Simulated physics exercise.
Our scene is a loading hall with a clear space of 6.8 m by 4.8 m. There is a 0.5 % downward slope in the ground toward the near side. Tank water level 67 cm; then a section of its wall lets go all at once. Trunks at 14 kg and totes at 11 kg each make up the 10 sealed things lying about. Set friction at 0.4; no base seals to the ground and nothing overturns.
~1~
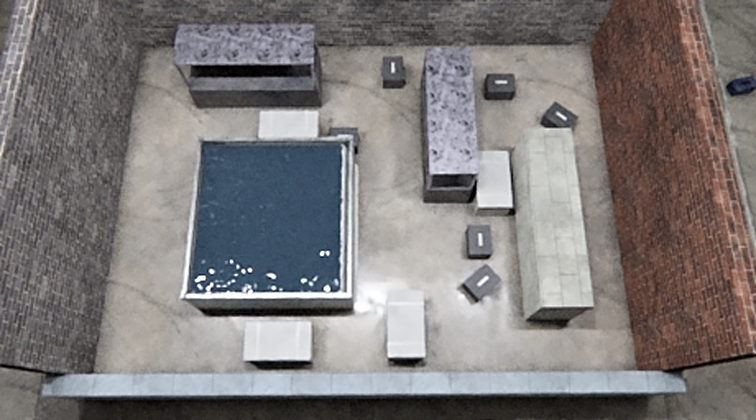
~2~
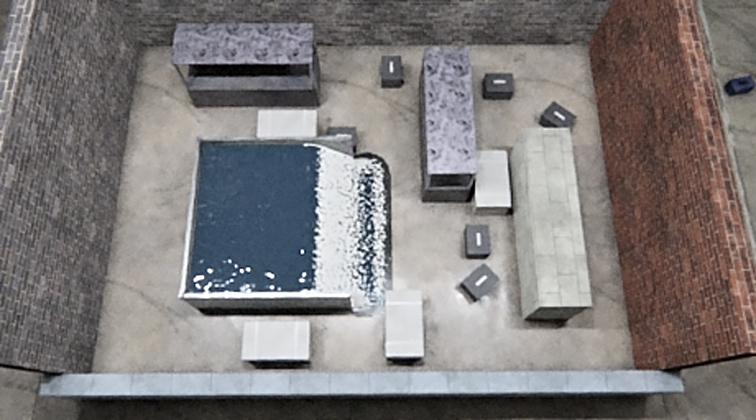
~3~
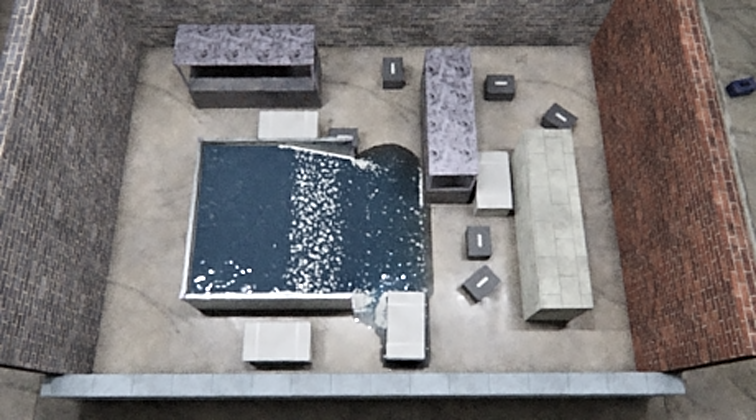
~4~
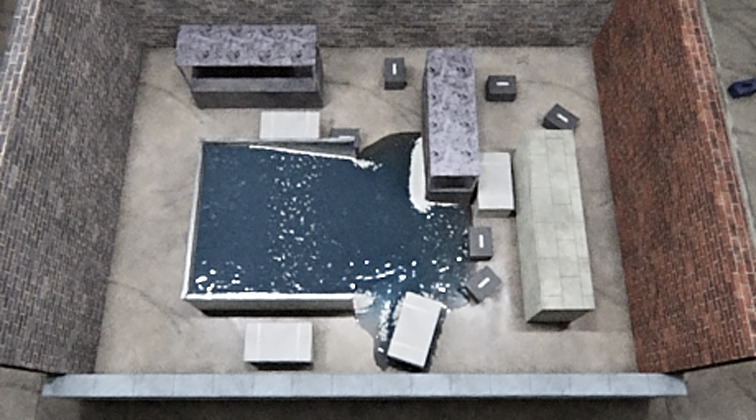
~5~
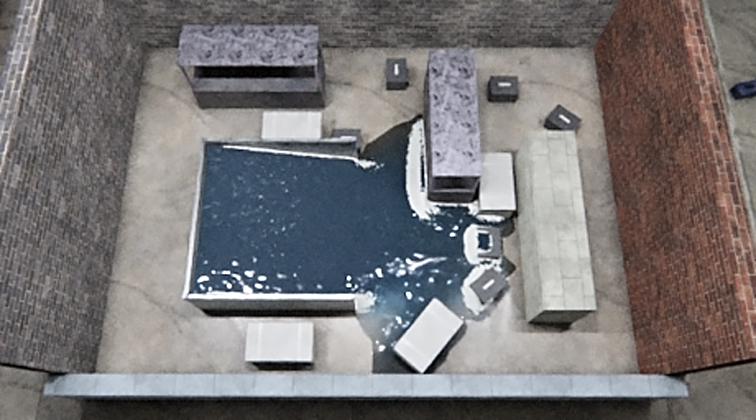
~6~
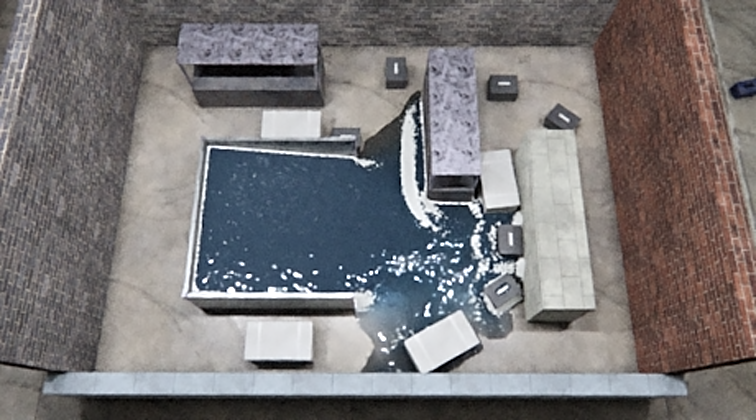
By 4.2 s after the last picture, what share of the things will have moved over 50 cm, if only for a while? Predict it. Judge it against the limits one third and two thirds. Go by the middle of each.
It's a large share, two thirds or more.
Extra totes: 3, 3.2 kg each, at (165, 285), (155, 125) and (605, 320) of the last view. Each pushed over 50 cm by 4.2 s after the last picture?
Well, the first one's not that far, the next one's too far and the last one's too far.
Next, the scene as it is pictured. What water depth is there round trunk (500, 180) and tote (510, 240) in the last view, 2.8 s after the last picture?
Depths: Near 9 cm, then near 7 cm.
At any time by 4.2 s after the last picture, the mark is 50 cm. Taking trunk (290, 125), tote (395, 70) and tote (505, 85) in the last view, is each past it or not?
In turn: Under, over, past it.
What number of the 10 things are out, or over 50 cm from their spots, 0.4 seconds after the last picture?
My count gives 2.
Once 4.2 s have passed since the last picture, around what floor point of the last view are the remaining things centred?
Mean floor pixel: About (379, 143).
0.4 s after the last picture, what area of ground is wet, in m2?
Roughly 11.0 m2 of it is wet.
Then, 0.4 s after the last picture 2 of 10 are over 50 cm from their spots; 1 afloat.
Then, 1.5 s after the last picture 4 of 10 are over 50 cm from their spots; 5 afloat.
Then, 2.8 s after the last picture 6 of 10 are over 50 cm from their spots; 3 afloat.
Then, 4.2 s after the last picture 8 of 10 are over 50 cm from their spots, and 8 have been at some point; 7 afloat.
